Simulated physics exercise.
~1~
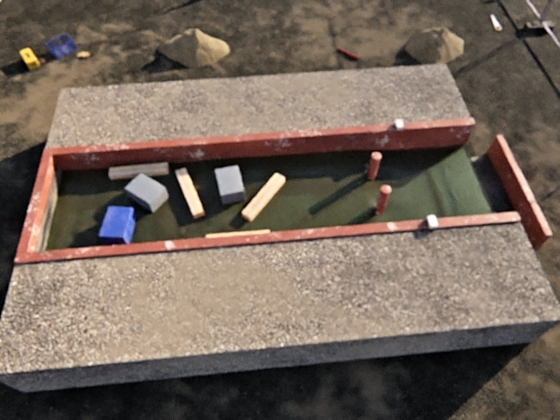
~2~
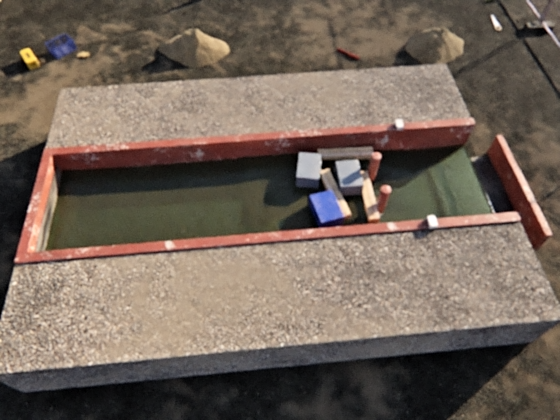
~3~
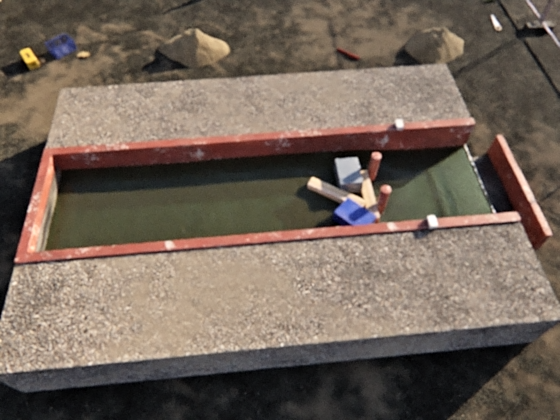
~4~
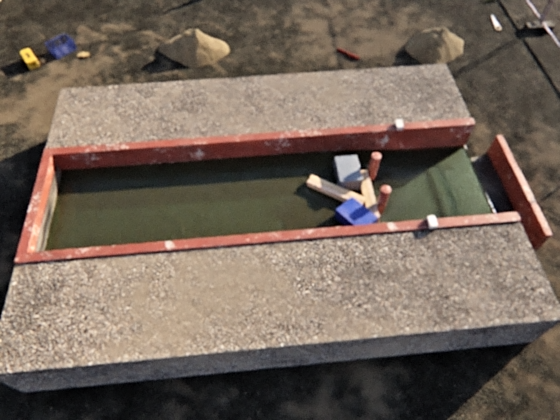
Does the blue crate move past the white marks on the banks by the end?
No, the blue crate drifts right but ends up among the other pieces at the posts, short of the white marks.
